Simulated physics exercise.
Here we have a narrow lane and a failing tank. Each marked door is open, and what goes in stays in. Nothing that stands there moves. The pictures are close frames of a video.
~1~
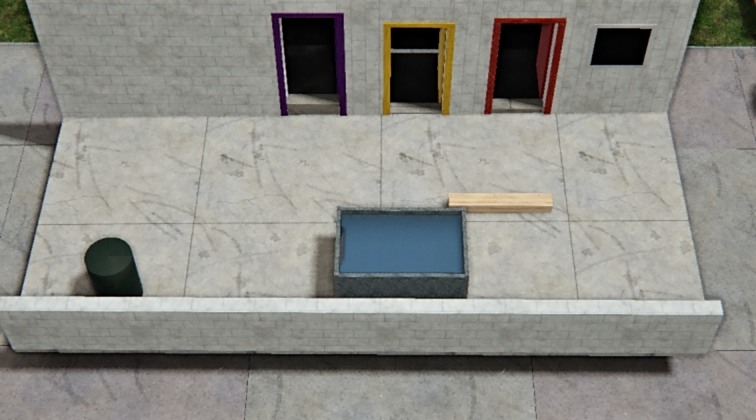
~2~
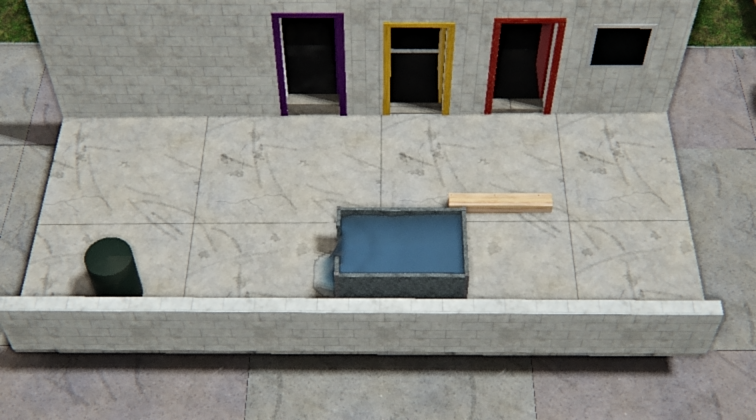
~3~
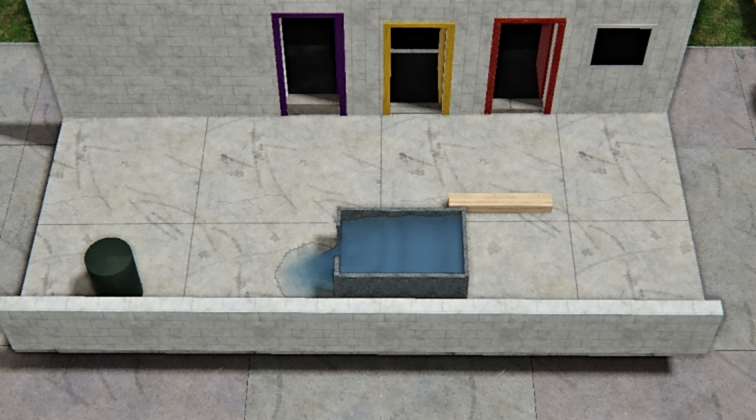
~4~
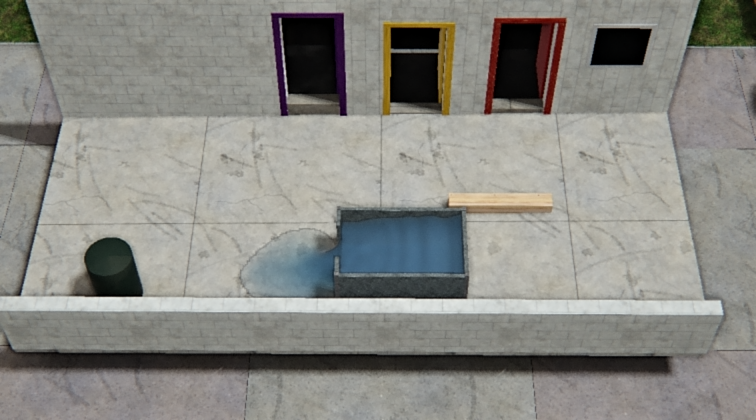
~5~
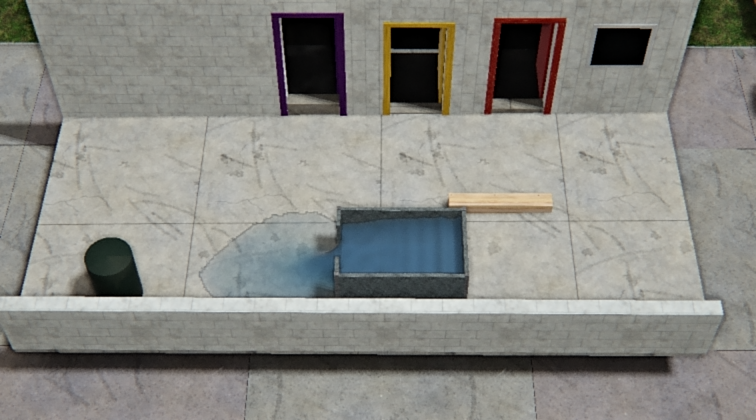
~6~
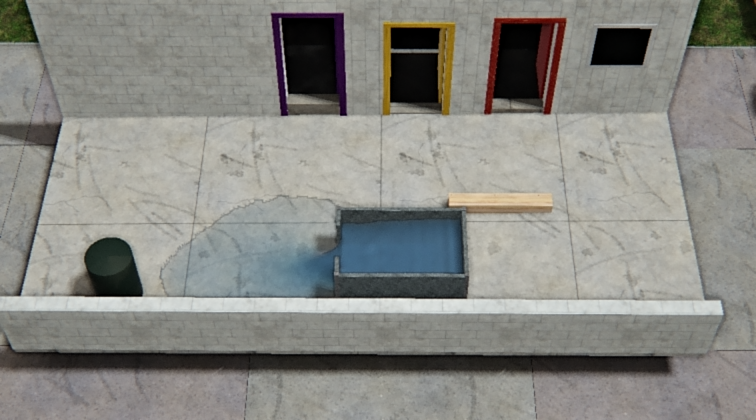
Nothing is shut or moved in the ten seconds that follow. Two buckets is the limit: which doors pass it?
In the end: The yellow door admits no more than that; the red door admits no more than that; the purple door admits no more than that.
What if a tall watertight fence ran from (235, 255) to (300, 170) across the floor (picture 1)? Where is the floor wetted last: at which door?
It is the door marked red.
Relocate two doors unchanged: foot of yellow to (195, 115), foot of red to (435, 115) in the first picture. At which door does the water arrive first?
I say the yellow one.
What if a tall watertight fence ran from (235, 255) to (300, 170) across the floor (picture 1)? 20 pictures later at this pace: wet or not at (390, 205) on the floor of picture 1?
Answer: Flooded.
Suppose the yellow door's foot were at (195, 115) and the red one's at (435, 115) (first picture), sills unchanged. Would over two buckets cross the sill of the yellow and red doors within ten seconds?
Then: The yellow door holds, the red door holds.
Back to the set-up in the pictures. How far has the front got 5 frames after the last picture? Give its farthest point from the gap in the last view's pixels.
Around (45, 259).
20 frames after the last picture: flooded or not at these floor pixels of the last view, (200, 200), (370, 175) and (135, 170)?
In that order: Awash, dry, awash.
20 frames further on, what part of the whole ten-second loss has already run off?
Close to 35 %.
A moment on, water covers 25 % of the floor; the yellow door not reached, the red door not reached, the purple door not reached.
Next, water covers 40 % of the floor; the yellow door not reached, the red door not reached, the purple door not reached.
Then, water covers 40 % of the floor; the yellow door not reached, the red door not reached, the purple door not reached.
Later, water covers 35 % of the floor; the yellow door not reached, the red door not reached, the purple door not reached.
In the end, water covers 30 % of the floor; the yellow door not reached, the red door not reached, the purple door not reached.
